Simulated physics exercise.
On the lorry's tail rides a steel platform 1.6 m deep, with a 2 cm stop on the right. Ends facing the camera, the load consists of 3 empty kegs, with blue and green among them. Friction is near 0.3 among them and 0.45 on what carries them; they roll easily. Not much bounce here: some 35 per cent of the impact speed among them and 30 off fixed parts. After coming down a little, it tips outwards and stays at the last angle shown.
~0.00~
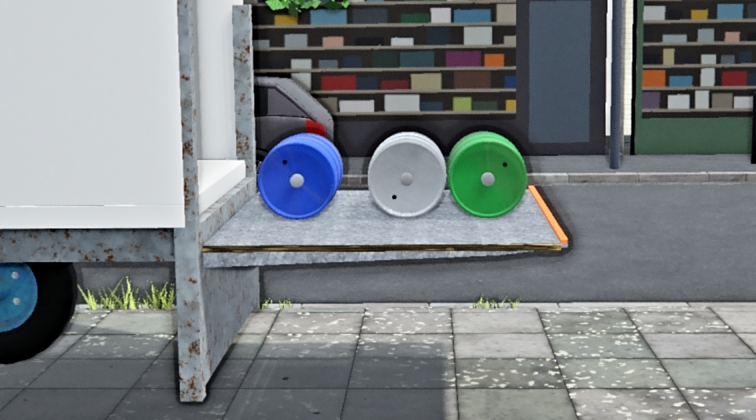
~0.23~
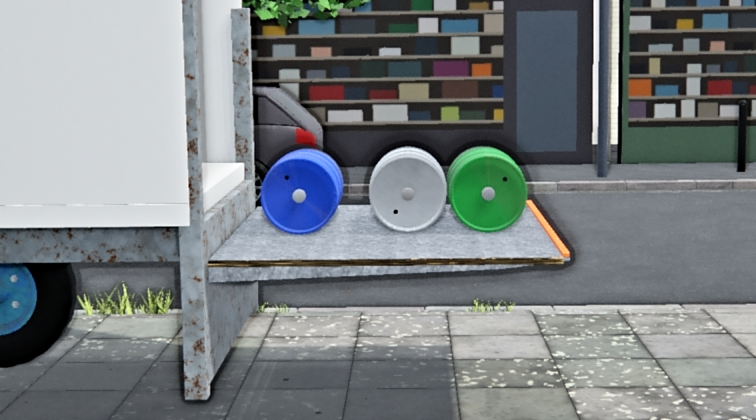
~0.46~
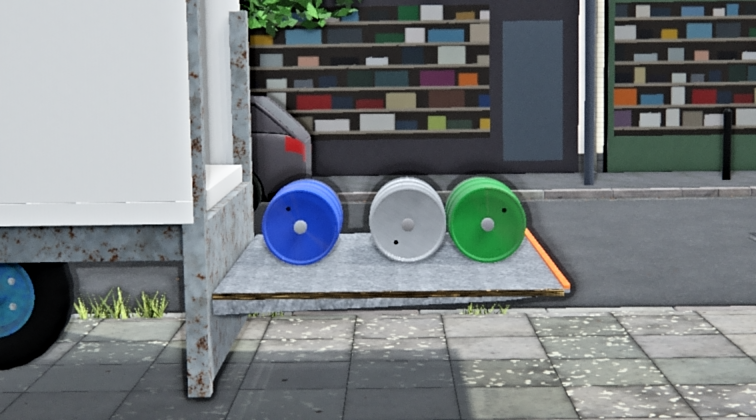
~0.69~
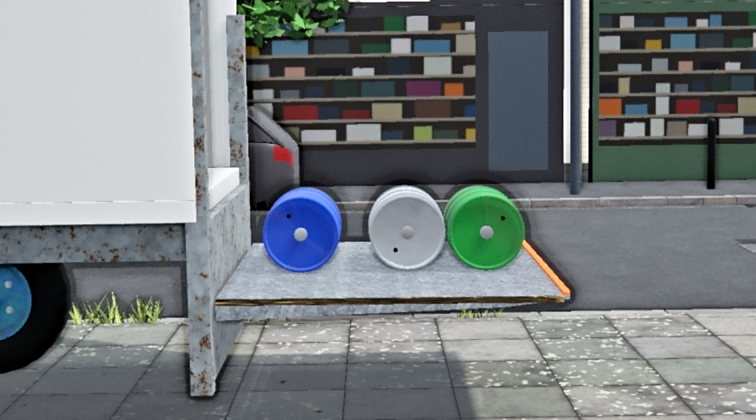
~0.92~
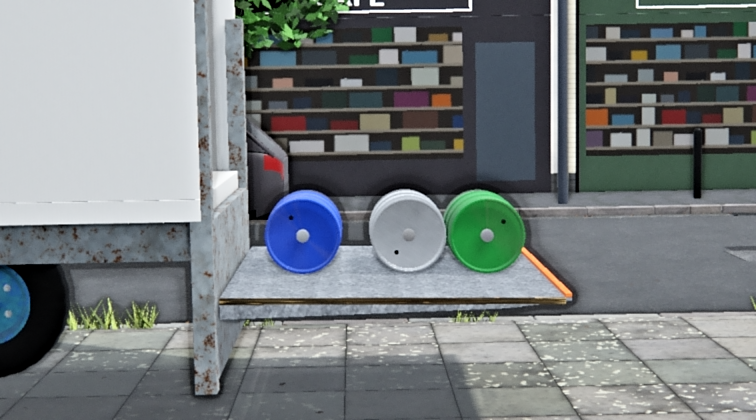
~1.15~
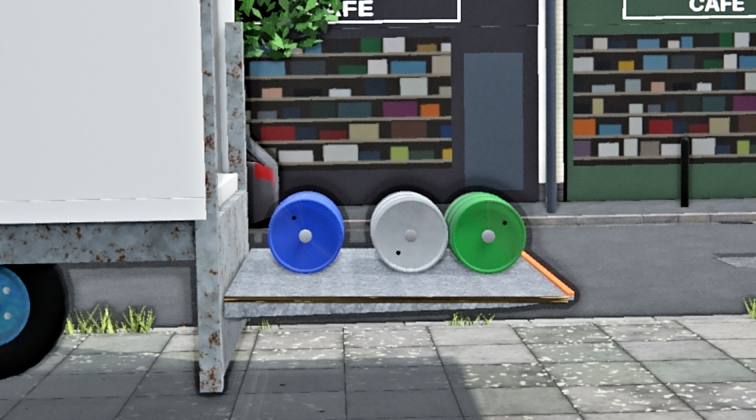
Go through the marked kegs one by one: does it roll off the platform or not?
In the end blue stays aboard the lift and green stays aboard the lift.
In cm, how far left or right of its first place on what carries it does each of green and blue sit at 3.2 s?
Green 10 cm right, blue 10 cm right.
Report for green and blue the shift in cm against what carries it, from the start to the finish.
The green one moved 20 and the blue one moved 35.
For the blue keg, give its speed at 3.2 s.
Estimate: Some 0.1 m/s.
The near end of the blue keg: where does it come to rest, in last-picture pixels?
Rest position in the last view: About (373, 237).
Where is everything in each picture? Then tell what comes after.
The first picture shows blue (297, 181), green (488, 180); plate level; stop at (564, 242); 3 of the 3 make up the bottom layer on the plate.
The second picture shows blue (299, 197), green (489, 194); plate level.
The third picture shows blue (300, 228), green (488, 225); plate level.
The fourth picture shows blue (301, 235), green (487, 233); plate level; stop at (567, 294).
The fifth picture shows blue (303, 236), green (488, 236); plate tilted 1°.
The sixth picture shows blue (305, 237), green (489, 237); plate tilted 1°; stop at (571, 294).
Then, 3.2 s in, blue is on the plate, 115 cm from the stop; green is on the plate, 20 cm from the stop; 0 of 3 are off.
In the end (6.0 s), blue is on the plate, 90 cm from the stop; green is on the plate, 10 cm from the stop; 0 of 3 are off.
